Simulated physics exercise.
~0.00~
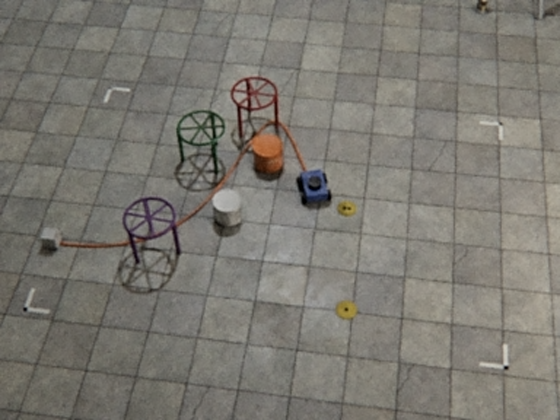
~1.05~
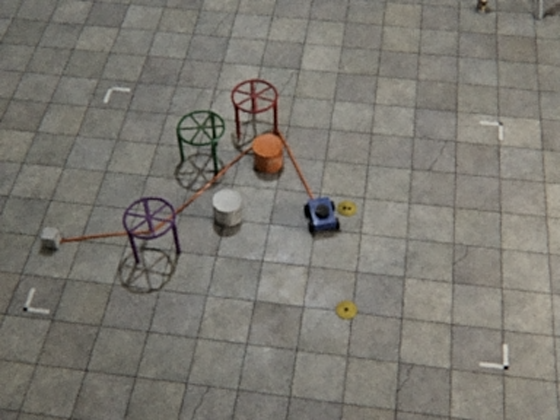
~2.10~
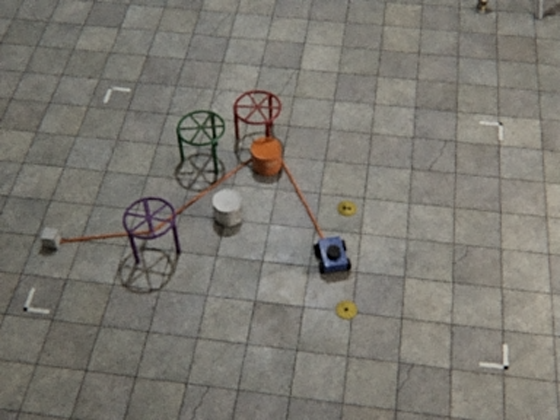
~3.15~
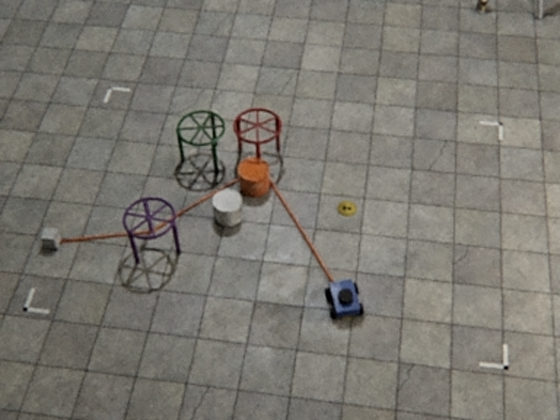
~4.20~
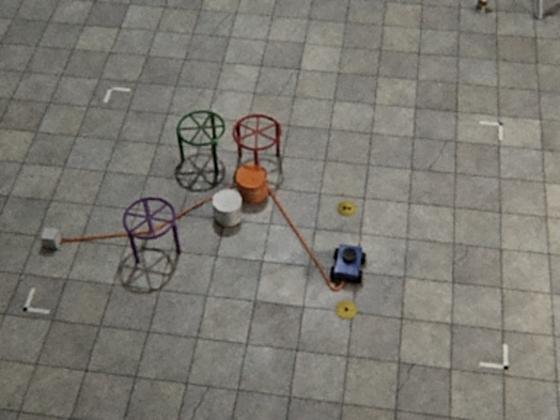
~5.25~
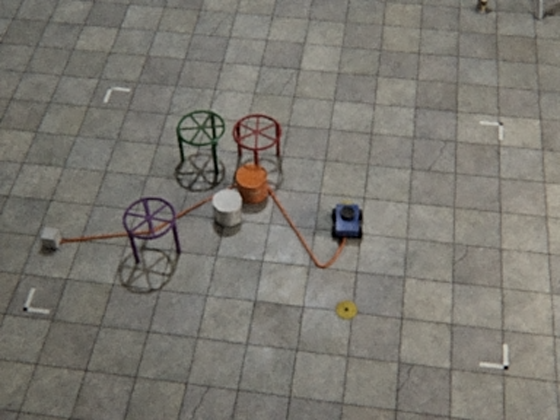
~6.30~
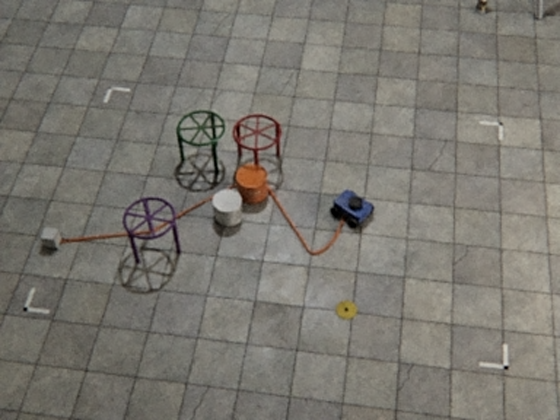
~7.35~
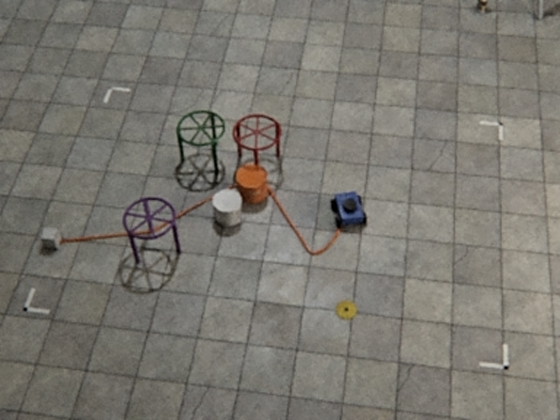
Small blue cart trailing an orange lead down the tiled floor, dragging an orange bucket and red stool, then returning partway and stopping.
